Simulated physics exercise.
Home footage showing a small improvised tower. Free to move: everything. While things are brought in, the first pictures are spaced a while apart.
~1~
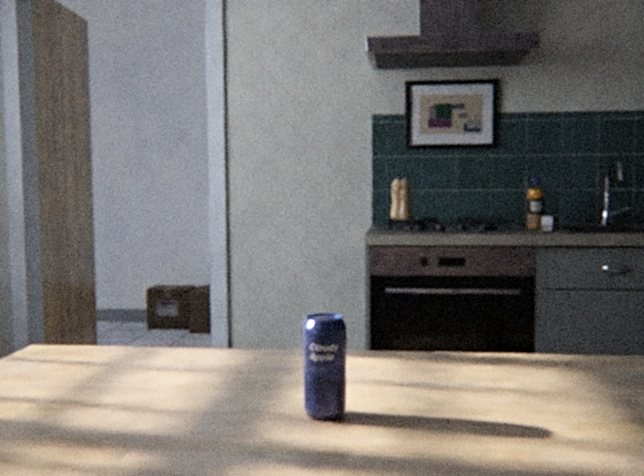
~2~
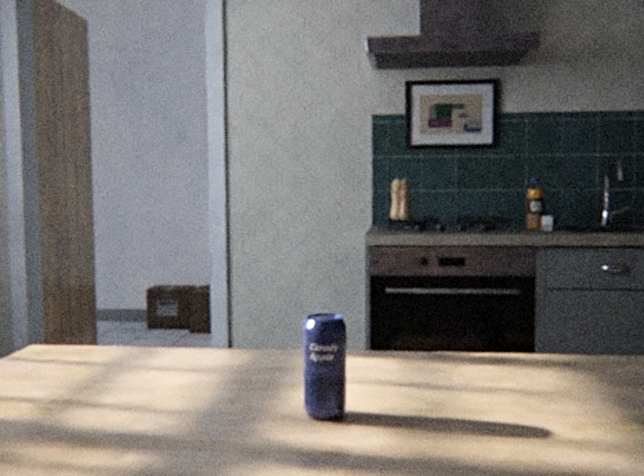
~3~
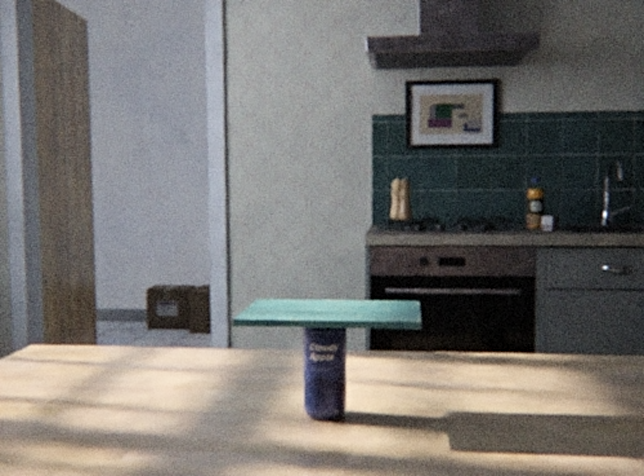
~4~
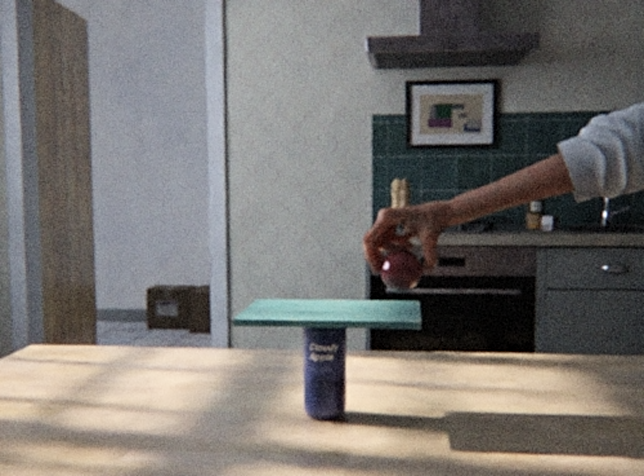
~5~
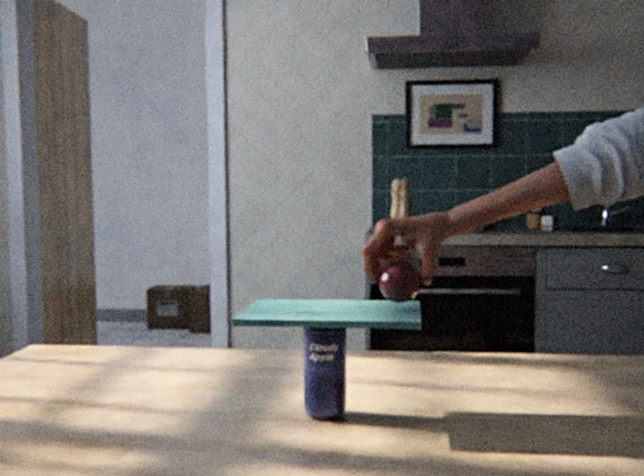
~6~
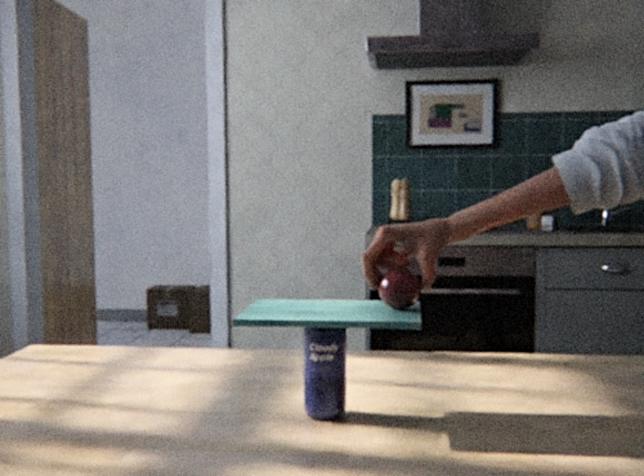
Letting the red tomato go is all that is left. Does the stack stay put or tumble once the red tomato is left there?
It tumbles.
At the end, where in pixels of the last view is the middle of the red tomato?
End position in the final view: Approximately (422, 396).
Then, 0.50 s after the last picture, red tomato and turquoise board now fallen.
Then, 0.80 s after the last picture, blue can tipped 5° from how it was.
Then, 1.10 s after the last picture, blue can tipped 61° from how it was.
By the end, fallen, red tomato, turquoise board and blue can. Seen from the same camera at the end, red tomato near (423, 396). The stack comes apart.
